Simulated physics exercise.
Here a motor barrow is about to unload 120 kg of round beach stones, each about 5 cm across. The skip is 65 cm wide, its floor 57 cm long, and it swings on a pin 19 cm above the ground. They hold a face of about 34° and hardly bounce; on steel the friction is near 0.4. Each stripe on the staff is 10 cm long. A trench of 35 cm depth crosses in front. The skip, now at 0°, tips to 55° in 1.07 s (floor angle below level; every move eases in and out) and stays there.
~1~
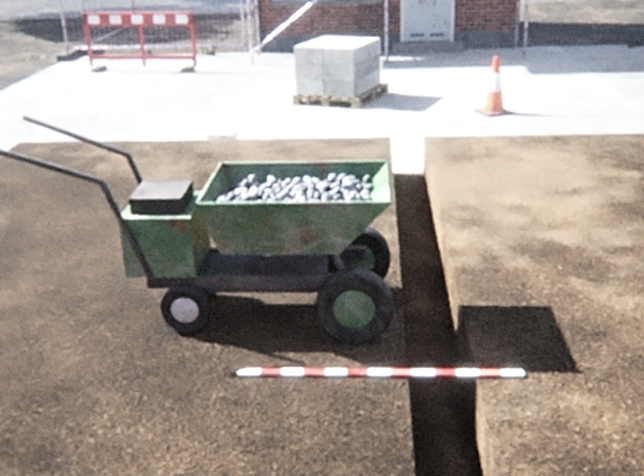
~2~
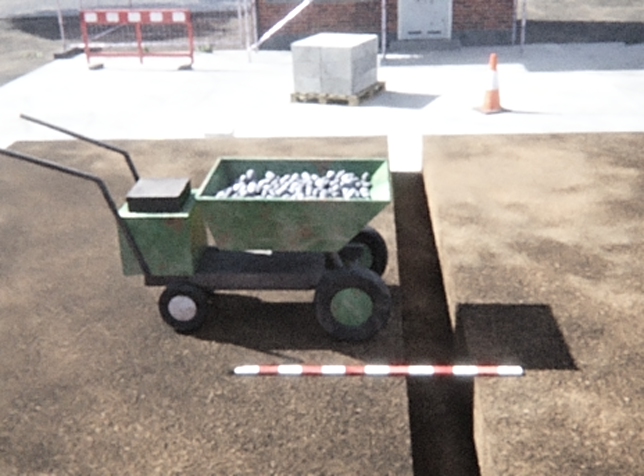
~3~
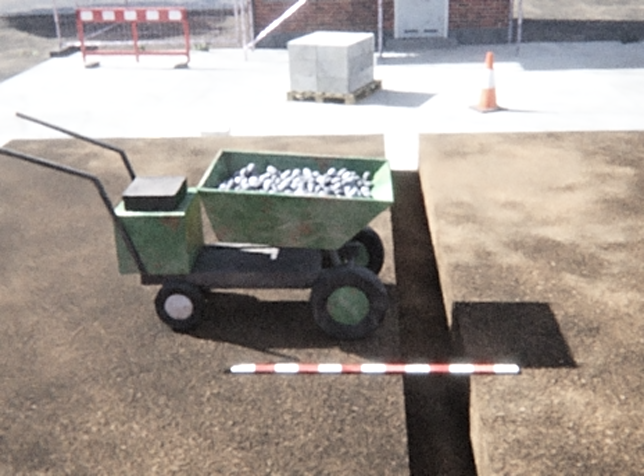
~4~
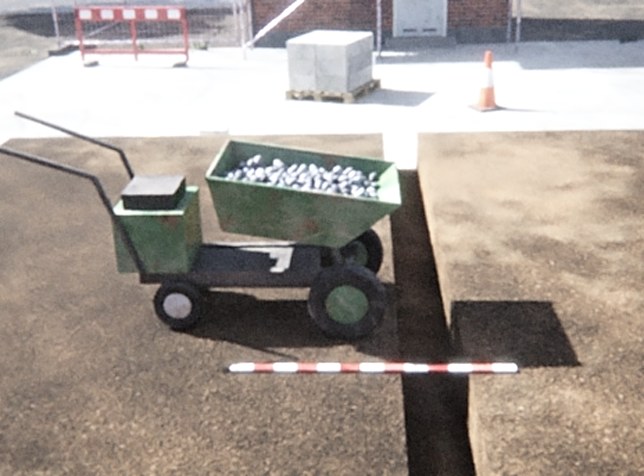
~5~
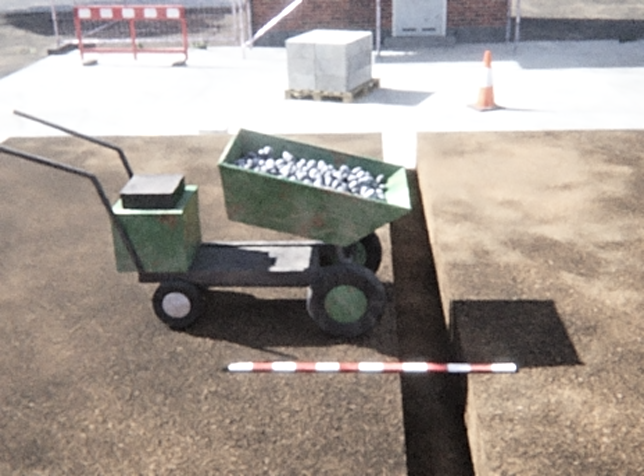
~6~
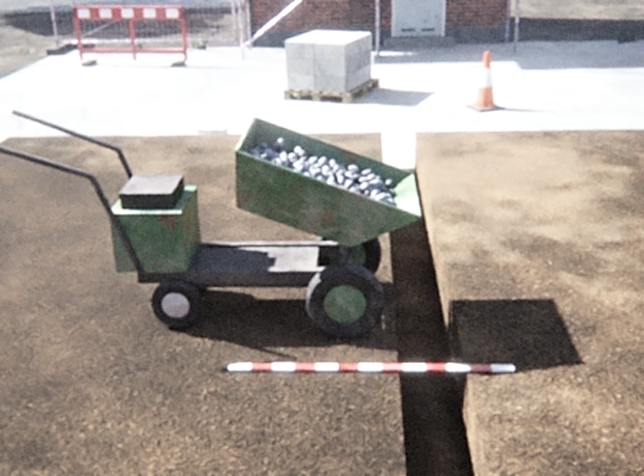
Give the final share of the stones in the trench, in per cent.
Close to 14 in a hundred.
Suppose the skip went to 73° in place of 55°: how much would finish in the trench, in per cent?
In that case some 5 per cent.
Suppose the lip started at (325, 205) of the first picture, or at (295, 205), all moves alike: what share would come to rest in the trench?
Near 65 per cent from the first place, 70 from the second.
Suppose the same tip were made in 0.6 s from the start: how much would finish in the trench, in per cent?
It would be near 10 per cent.
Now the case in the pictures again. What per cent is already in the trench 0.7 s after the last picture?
Some 0 per cent.
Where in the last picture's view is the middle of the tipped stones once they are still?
Around (499, 304).
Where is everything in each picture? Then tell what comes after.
In the first frame, the skip is at 0°, its lip at (390, 203); the top of the load is at (312, 186).
The second frame shows lip at (390, 201), floor tilted 1°, highest stones at (311, 183).
In the third frame, the skip is at 4°, its lip at (393, 202); the top of the load is at (282, 178).
The fourth frame shows lip at (401, 205), floor tilted 9°, highest stones at (256, 170).
The fifth frame shows lip at (410, 210), floor tilted 14°, highest stones at (259, 161).
In the sixth frame, the skip is at 21°, its lip at (421, 218); the top of the load is at (267, 152).
Then, 0.4 s after the last picture the floor is at 46°, 100 % in the skip; the foremost stones are at (434, 234).
Then, 0.7 s after the last picture the floor is at 55°, 84 % in the skip, 16 % past the trench; the foremost stones are at (508, 285).
Then, 1.1 s after the last picture the floor is at 55°, 50 % in the skip, 50 % past the trench; the foremost stones are at (593, 308).
Then, 3.0 s after the last picture the floor is at 55°, 17 % in the skip, 14 % in the trench, 69 % past the trench; the foremost stones are past the picture's edge.
